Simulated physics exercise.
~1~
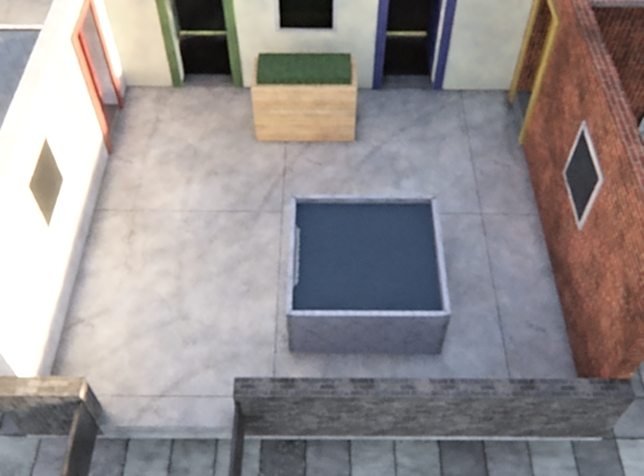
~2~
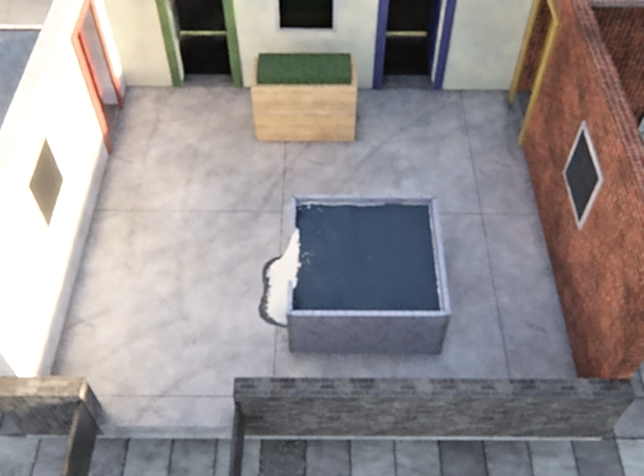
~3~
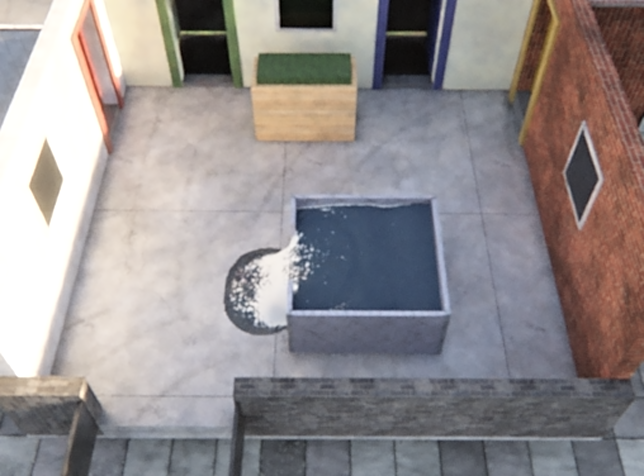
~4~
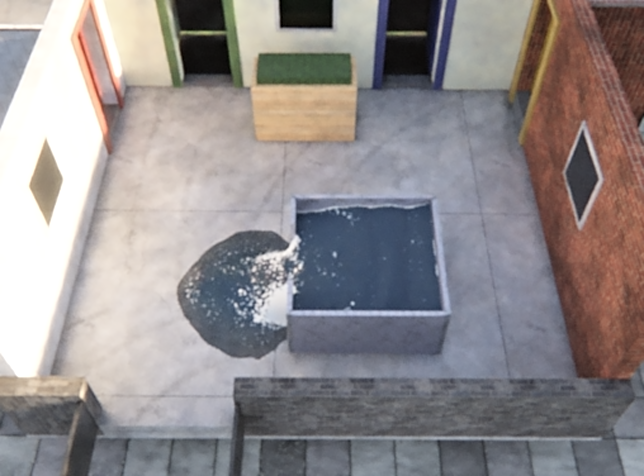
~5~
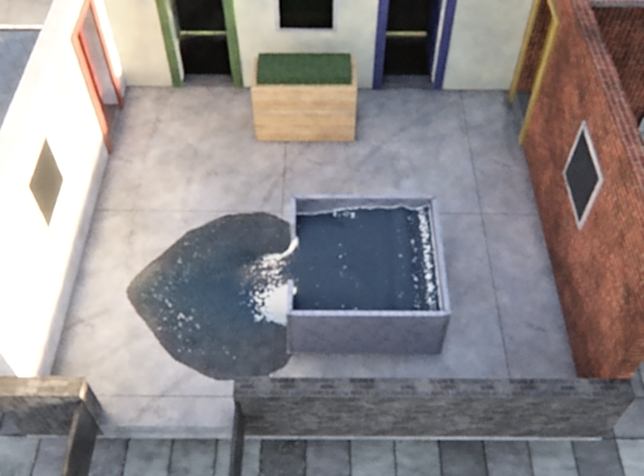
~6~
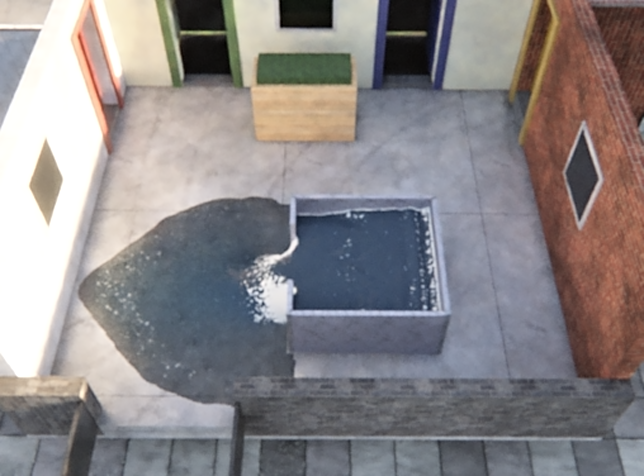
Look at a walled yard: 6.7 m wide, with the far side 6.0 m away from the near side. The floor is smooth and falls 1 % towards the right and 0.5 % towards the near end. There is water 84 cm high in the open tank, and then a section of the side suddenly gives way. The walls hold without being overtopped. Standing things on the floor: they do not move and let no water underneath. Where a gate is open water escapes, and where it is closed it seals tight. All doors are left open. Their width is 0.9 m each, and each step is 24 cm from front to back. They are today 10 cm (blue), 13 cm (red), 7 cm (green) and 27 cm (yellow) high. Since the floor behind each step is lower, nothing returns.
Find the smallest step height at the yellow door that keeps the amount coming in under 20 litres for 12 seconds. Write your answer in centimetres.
The smallest height is roughly 8.5 cm.
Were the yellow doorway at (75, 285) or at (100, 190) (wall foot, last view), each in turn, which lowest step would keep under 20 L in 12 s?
About 27 cm for the first and 14.5 cm for the second.
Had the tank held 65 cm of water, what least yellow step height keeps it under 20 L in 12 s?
Then roughly 5.5 cm.
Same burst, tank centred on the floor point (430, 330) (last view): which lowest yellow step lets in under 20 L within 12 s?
A minimum of about 7.5 cm.
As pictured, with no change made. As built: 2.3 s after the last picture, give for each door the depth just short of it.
Centimetres: Blue = 0, red = 9, green = 10, yellow = 0.
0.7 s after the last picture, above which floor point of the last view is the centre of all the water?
Roughly (291, 291).
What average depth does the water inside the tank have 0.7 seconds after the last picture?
The mean depth is roughly 54 cm.
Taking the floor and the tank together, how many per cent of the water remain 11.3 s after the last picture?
Close to 68 in a hundred.
Then, 0.7 s after the last picture water covers 30 % of the floor, deepest (45 cm) near (43, 406); it has not reached the yellow door.
Then, 2.3 s after the last picture water covers 35 % of the floor, deepest (28 cm) near (127, 87); it has not reached the yellow door.
Then, 11.3 s after the last picture water covers 95 % of the floor, deepest (12 cm) near (584, 411); 7 cm at the yellow door, 0 litres in over its 27 cm step.
At the yellow door as built, the water peaked near 12 cm, 6.3 s after the last picture.
With a step of 7.5 cm, 34 litres would have come in within the 12 s; with 10 cm, 9 litres. So under 20 litres takes about 8.5 cm.
